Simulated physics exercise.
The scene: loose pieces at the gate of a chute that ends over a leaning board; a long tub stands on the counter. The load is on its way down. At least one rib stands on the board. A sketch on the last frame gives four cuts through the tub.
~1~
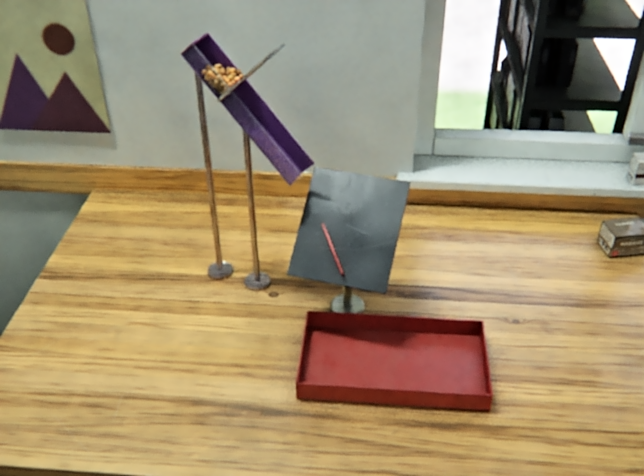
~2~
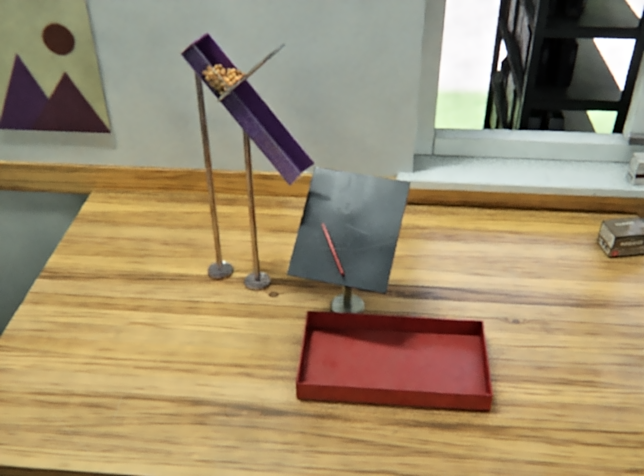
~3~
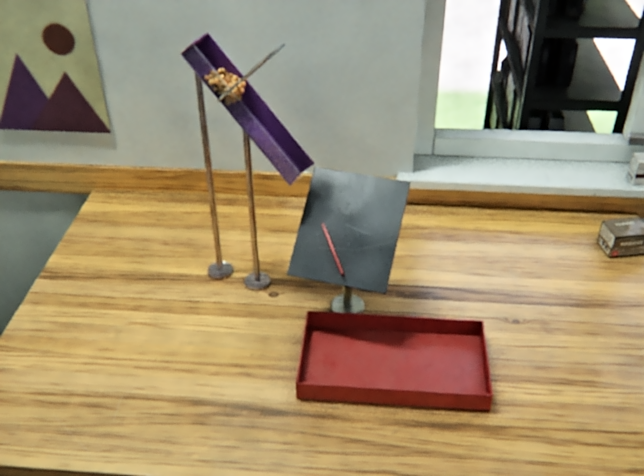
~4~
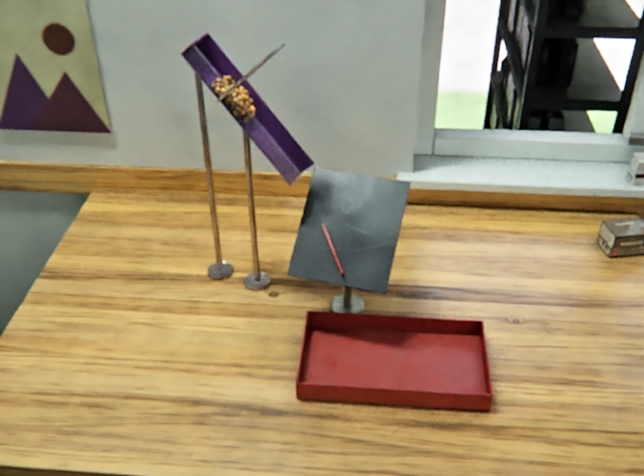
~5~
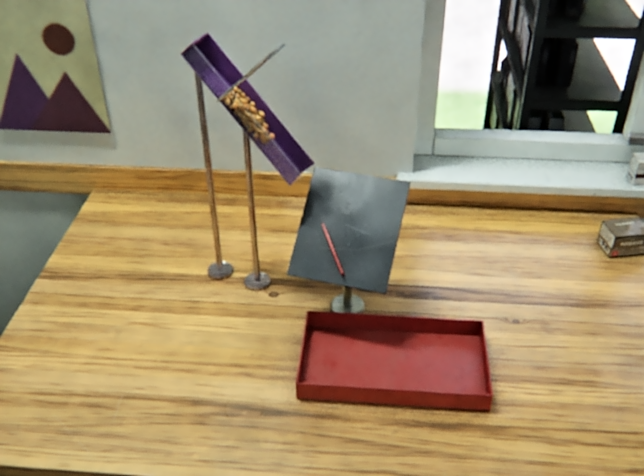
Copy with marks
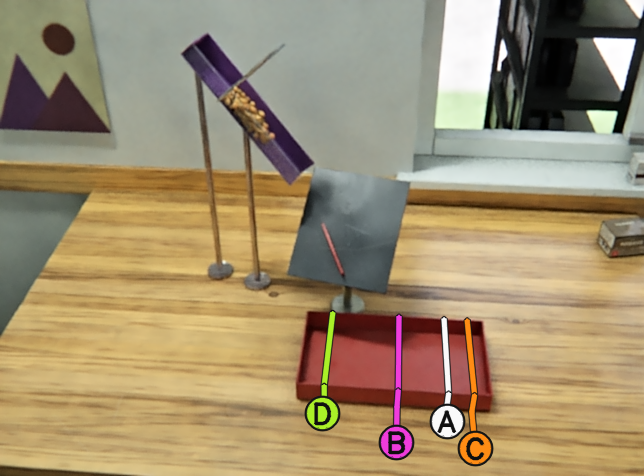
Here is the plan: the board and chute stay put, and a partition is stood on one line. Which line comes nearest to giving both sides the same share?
Use line B.
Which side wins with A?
Left.
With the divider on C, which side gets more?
More lands on the left.
On the marked copy, line A crosses the front rim at (448, 392); line B crosses the front rim at (398, 389); line C crosses the front rim at (474, 394); line D crosses the front rim at (324, 385).
With A, of what is caught, nearly all on the left of the divider, a small part on the right.
With B, of what is caught, about half on the left of the divider, about half on the right.
With C, of what is caught, all on the left of the divider, none on the right.
With D, of what is caught, none on the left of the divider, all on the right.
